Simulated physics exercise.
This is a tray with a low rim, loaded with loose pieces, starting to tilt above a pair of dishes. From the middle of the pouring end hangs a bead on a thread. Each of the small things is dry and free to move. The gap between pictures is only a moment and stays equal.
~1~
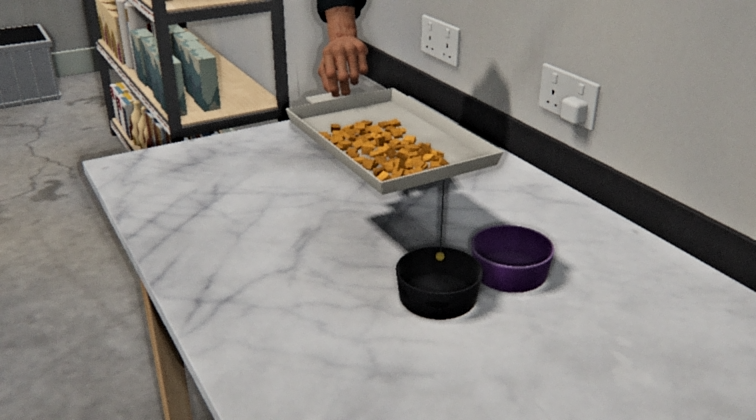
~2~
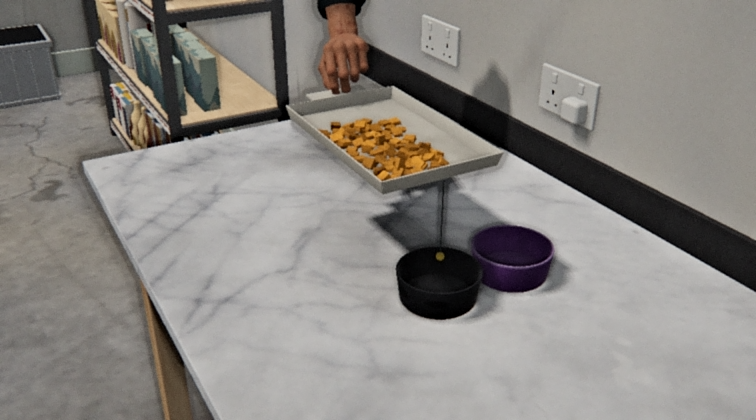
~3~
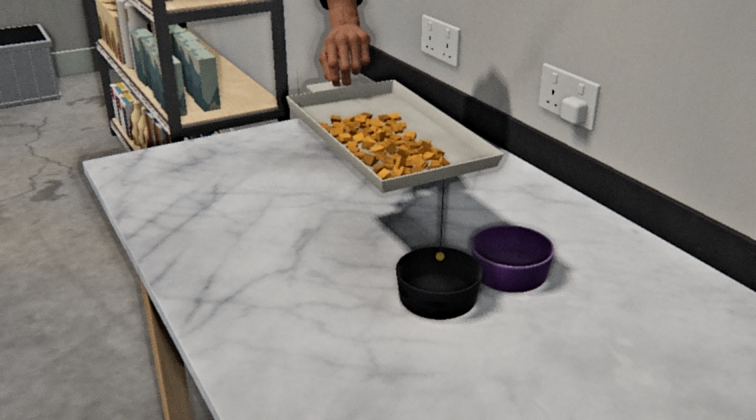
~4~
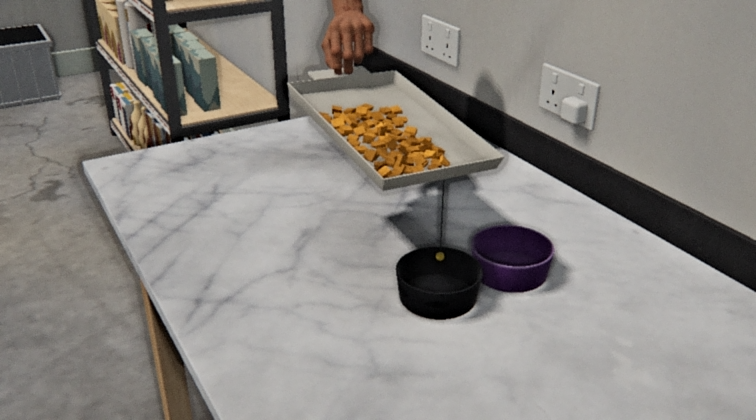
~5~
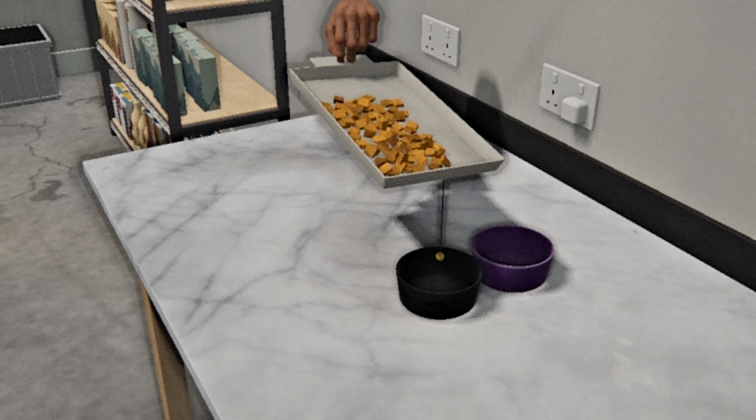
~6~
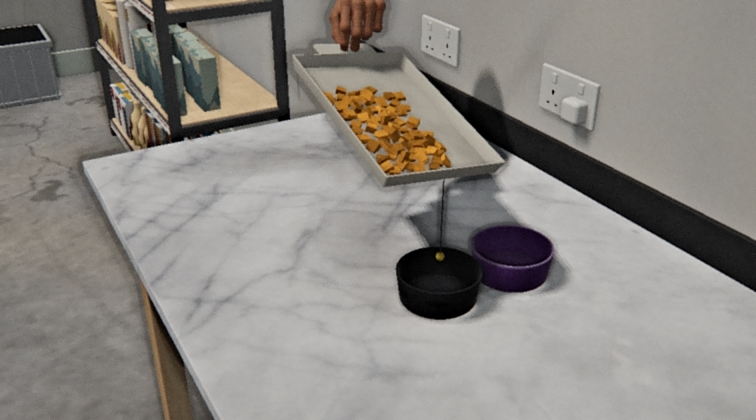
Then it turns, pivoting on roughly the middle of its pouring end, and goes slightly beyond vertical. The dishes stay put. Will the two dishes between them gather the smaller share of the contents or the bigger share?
Between them the dishes gather the bigger share.
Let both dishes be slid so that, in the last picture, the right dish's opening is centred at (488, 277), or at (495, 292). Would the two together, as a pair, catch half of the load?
The first try: Above a half. The second: Less than half.
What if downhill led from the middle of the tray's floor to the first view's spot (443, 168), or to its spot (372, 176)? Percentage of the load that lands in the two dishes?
40 % and 10 %, roughly.
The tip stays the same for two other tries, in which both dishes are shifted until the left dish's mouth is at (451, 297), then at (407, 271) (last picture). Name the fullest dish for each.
In the first try it's the rightmost dish, and in the second it's the rightmost dish.
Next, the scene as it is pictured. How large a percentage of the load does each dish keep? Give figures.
I'd say some 20 in a hundred wind up in the left dish, and some 50 in a hundred in the right.
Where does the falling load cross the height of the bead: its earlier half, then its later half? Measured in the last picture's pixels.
I'd say around (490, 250) at first, then around (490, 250).
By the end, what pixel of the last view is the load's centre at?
Close to (499, 285).
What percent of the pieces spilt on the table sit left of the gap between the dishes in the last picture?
Left share: Some 10 per cent.
Soon after the last picture, tray tipped steeply; nearly all on the tray; a stray few in the air.
A little later, tray tipped past a quarter turn; about two thirds on the tray; a small part in the left dish; a small part in the right dish; a small part outside both; a small part in the air.
Later still, tray tipped past a quarter turn; about a quarter in the left dish; about half in the right dish; about a third outside both.
At rest, tray tipped past a quarter turn; about a quarter in the left dish; about half in the right dish; about a third outside both.
